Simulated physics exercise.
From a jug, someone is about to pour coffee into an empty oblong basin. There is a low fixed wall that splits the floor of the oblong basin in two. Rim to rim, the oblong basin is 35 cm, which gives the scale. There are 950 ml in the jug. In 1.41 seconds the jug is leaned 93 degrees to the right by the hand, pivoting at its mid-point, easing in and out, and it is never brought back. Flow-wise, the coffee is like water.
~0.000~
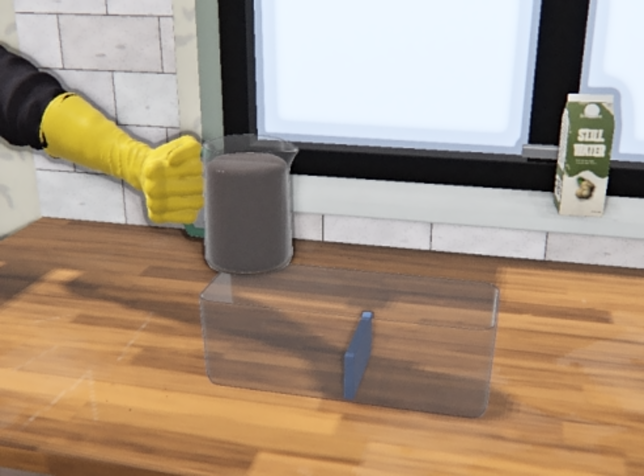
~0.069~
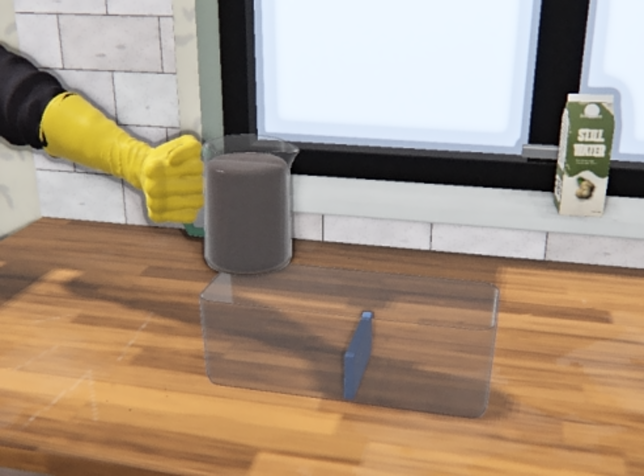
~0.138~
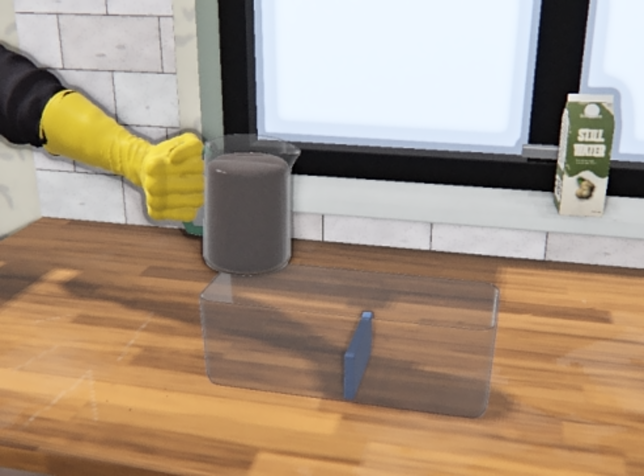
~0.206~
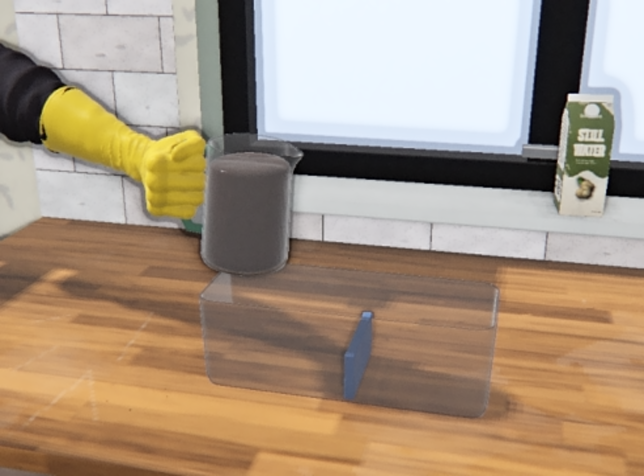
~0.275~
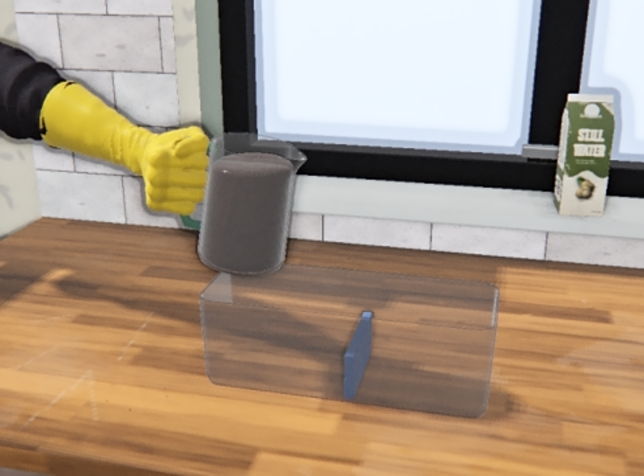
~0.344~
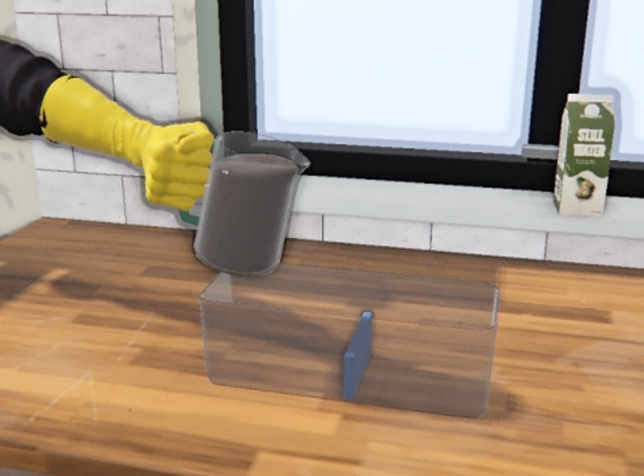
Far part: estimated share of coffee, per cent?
69 per cent.
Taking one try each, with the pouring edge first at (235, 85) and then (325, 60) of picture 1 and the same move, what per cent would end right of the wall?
Try 1: 0 %; try 2: 95 %.
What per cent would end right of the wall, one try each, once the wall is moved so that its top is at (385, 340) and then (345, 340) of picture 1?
15 then 90 %.
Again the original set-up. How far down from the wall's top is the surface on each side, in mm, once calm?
Left about 46 mm, right about 26 mm.
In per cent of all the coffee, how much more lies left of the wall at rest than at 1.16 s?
It comes to some 26 per cent.
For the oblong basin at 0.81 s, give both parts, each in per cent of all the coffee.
Left roughly 0 per cent, right roughly 2.
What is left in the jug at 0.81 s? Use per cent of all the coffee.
Some 90 % of it is still there.
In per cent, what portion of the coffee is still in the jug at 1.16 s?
I'd estimate some 56 per cent.
Then, 0.81 s in, the tilt is 58° and 91 per cent is still to pour, 0 is left of the wall and 2 right of it.
Then, 1.16 s in, the tilt is 86° and 56 per cent is still to pour, 2 is left of the wall and 29 right of it.
Then, 1.52 s in, the tilt is 93° and 20 per cent is still to pour, 12 is left of the wall and 64 right of it.
Then, 1.91 s in, the tilt is 93° and 7 per cent is still to pour, 23 is left of the wall and 68 right of it.
Finally, 29 per cent lies left of the wall, 69 right of it and 1 outside.
